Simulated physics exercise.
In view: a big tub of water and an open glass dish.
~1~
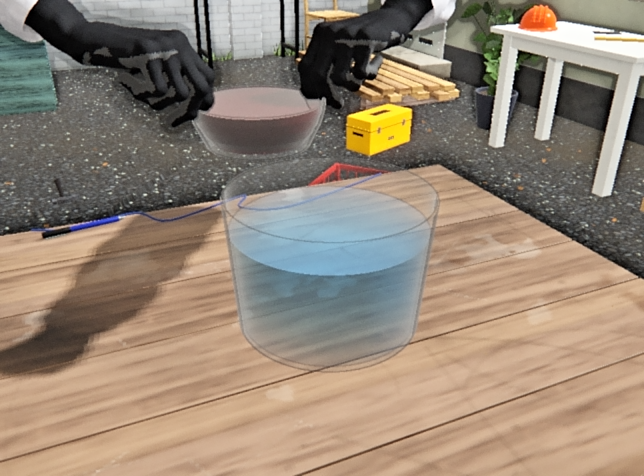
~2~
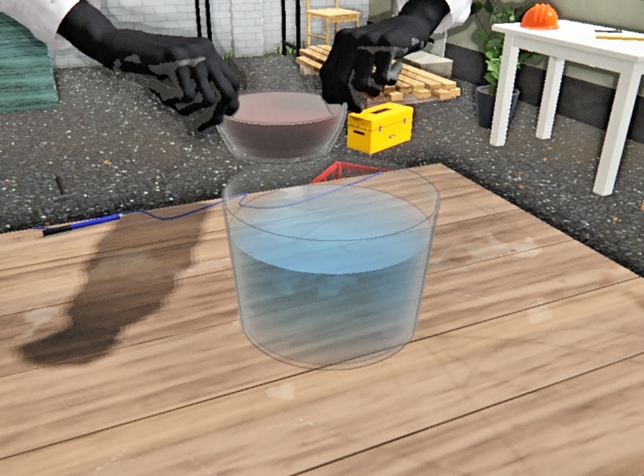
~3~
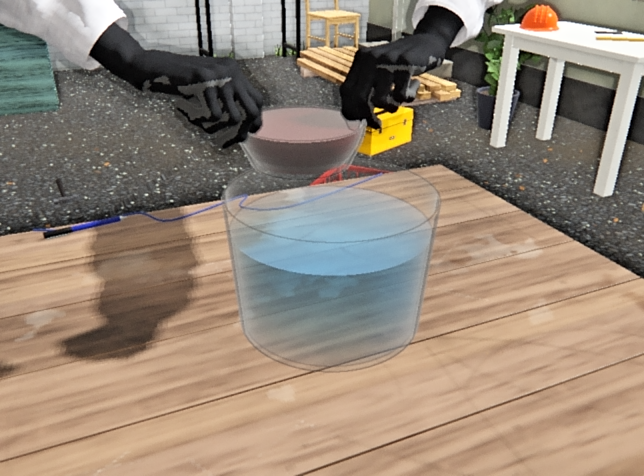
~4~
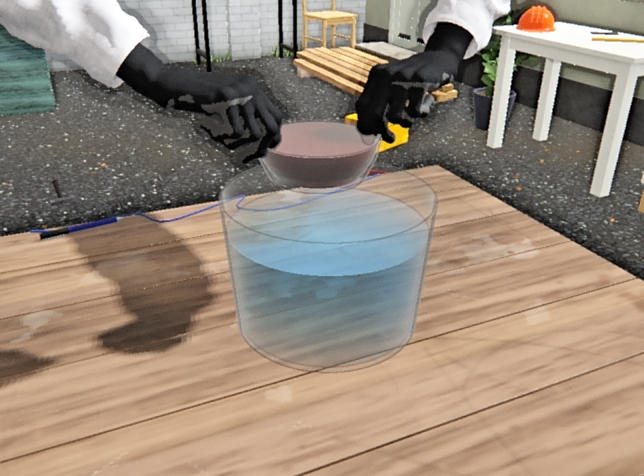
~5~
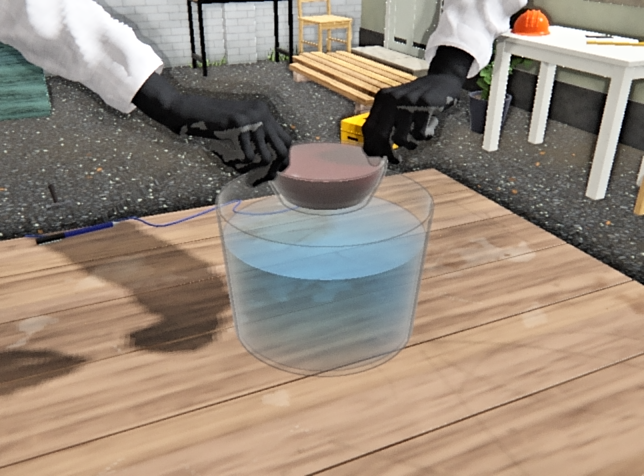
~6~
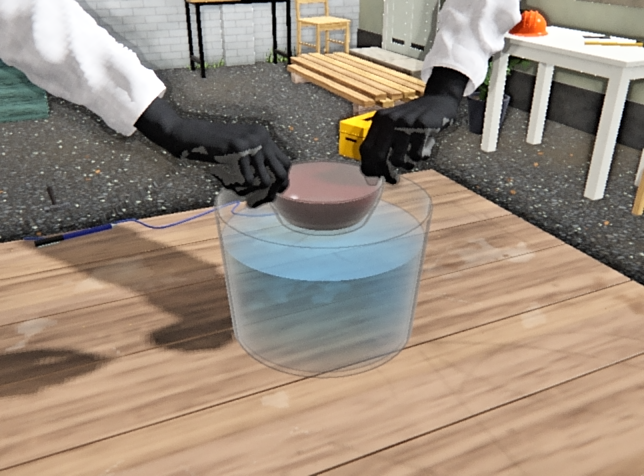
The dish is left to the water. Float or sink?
The dish sinks.
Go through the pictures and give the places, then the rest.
In the first frame, dish (258, 119) nearly full; above the big tub.
In the second frame, dish nearly full, surface at (280, 107); coming down.
In the third frame, dish (301, 140) nearly full; lower.
In the fourth frame, dish nearly full, surface at (318, 139); lower still.
In the fifth frame, dish (325, 176) nearly full; close to the surface.
In the sixth frame, dish nearly full, surface at (324, 181); just over the surface.
Next, the dish dips into the water.
After that, water pours in over its rim.
Finally, the dish lies on the bottom.
